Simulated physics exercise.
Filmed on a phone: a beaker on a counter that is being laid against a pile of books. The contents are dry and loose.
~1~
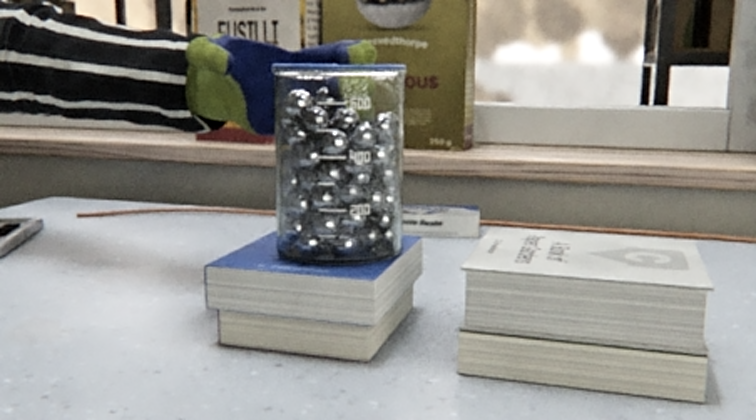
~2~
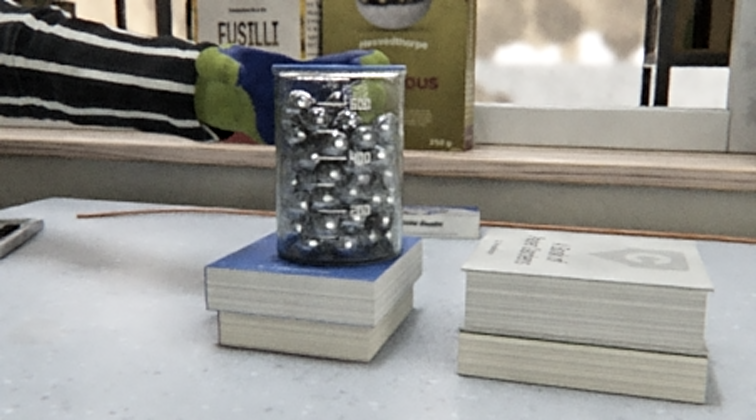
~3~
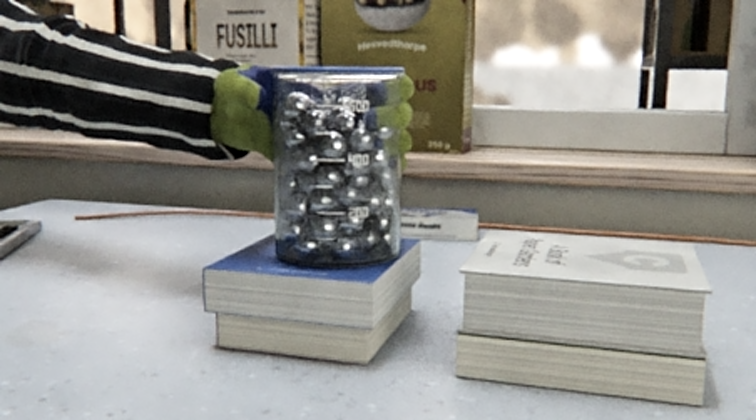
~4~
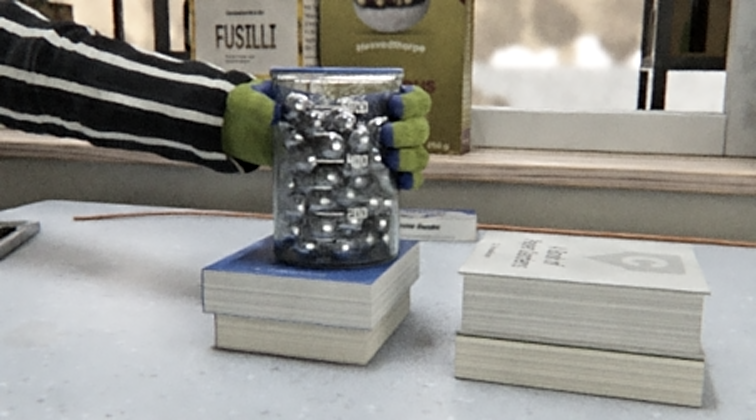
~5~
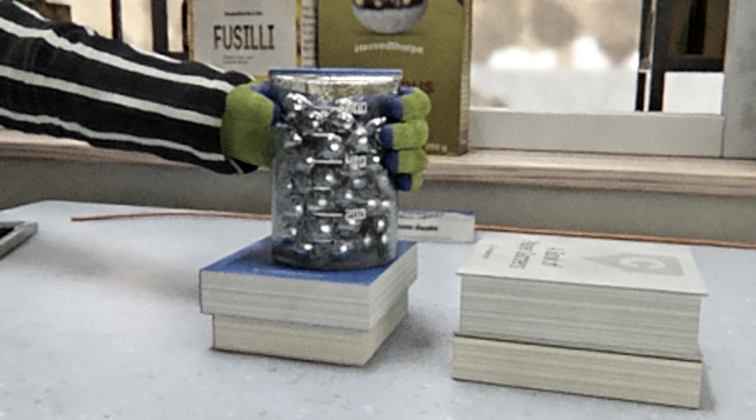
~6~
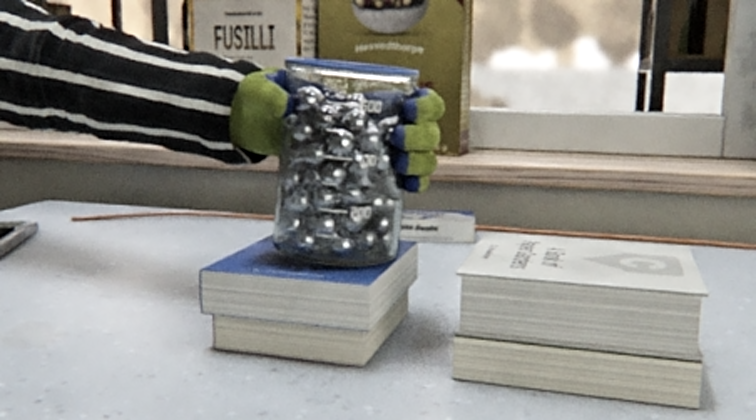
On a pale counter, a gloved hand reaching in from the left, gripping a beaker of steel balls and tilting it slightly right.
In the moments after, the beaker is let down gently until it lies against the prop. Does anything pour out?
The filling partly pours out.
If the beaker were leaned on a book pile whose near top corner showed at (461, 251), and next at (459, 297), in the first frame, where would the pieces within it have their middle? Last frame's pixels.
First near (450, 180), then near (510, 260).
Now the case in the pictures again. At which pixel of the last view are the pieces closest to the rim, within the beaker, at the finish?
At about (556, 209).
Then, 0.49 s after the last picture, the beaker leans 44°; everything is still inside.
Then, 0.91 s after the last picture, the beaker leans 75°; everything is still inside.
Then, 1.28 s after the last picture, the beaker rests on the book pile at 77°; a small part of the steel balls out of it.
By the end, the beaker rests on the book pile at 77°; a small part of the steel balls out of it.
